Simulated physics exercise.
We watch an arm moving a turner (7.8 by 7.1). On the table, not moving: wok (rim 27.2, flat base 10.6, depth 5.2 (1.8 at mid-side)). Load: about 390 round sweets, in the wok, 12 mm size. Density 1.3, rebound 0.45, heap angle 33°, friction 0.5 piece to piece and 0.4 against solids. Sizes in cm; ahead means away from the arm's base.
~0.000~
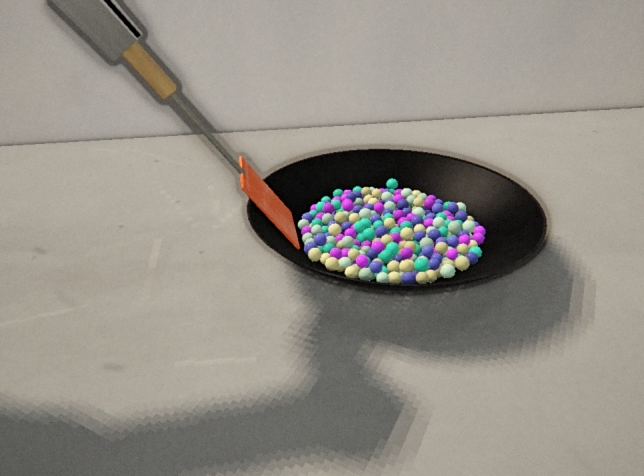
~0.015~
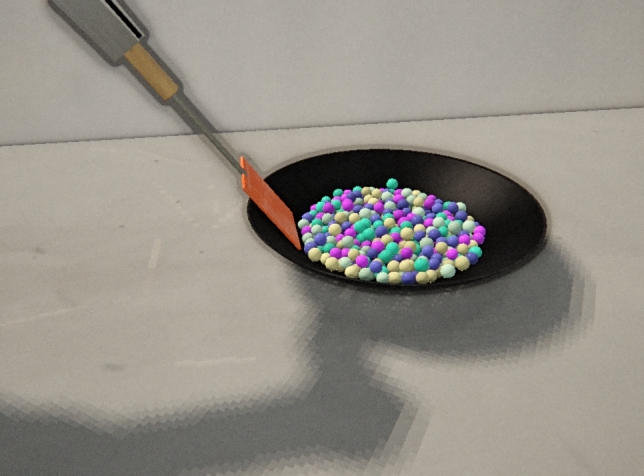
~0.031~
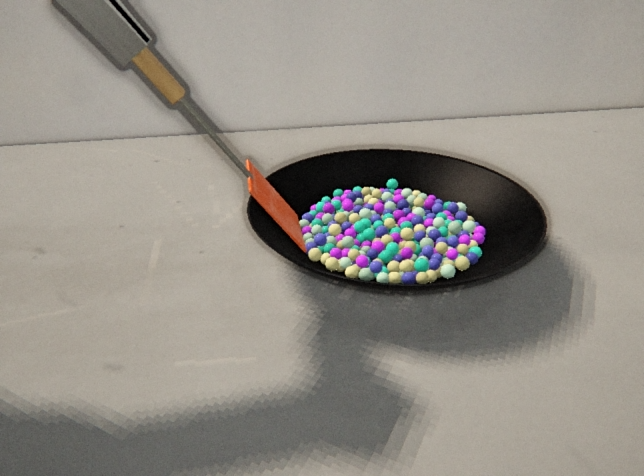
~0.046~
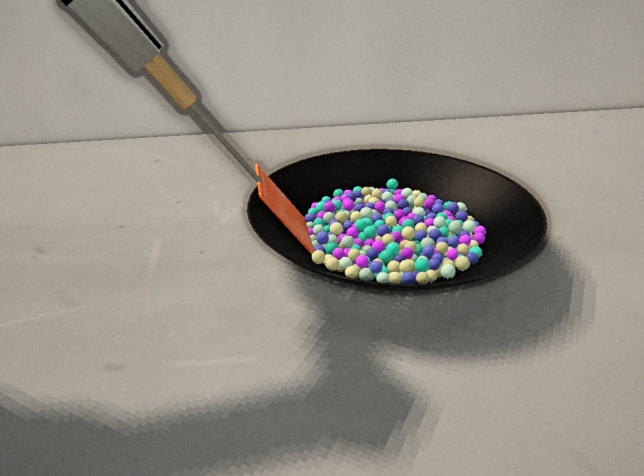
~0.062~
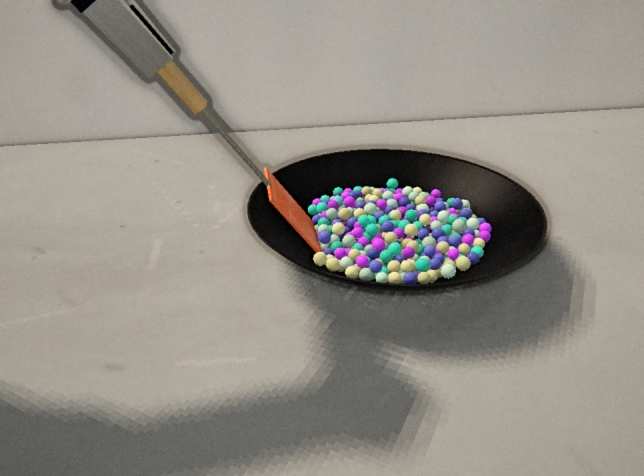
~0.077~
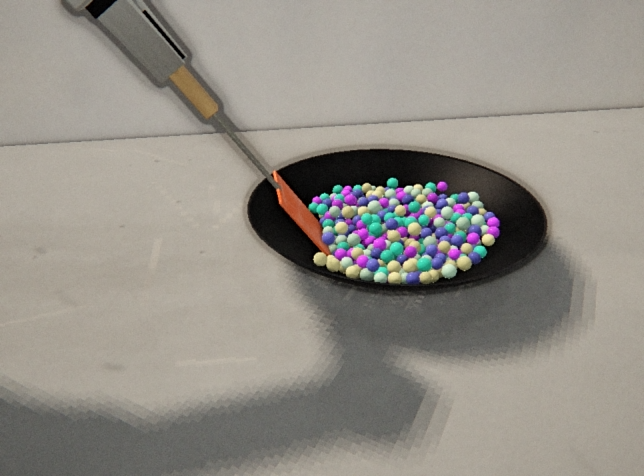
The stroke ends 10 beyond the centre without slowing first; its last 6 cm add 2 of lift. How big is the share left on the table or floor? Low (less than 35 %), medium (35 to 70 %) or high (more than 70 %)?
Share on the table or floor: Low (less than 35 %).
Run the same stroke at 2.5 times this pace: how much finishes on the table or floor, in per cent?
Some 55 per cent.
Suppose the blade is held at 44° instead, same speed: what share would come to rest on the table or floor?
In that case some 25 per cent.
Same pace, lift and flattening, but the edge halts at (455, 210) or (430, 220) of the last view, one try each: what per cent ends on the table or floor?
About 0 and 0 per cent.
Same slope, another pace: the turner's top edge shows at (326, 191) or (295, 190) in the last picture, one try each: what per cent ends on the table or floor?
About 55 and 40 per cent.
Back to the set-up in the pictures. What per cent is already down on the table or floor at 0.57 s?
Some 25 per cent.
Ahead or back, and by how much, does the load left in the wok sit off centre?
Some 3.5 cm ahead.
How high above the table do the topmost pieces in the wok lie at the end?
Some 6.0 cm.
After 0.19 s, sloping 55°, highest piece 6 above the table; 390 in the wok.
After 0.31 s, sloping 55°, highest piece 7 above the table; 390 in the wok.
After 0.57 s, sloping 55°, highest piece 6 above the table; 296 in the wok, 91 on the table or floor, 3 on the blade or in flight.
After 1.62 s, sloping 55°, highest piece 5 above the table; 296 in the wok, 94 on the table or floor.
At rest, 296 in the wok, 94 on the table or floor. That is 24 % on the table or floor.
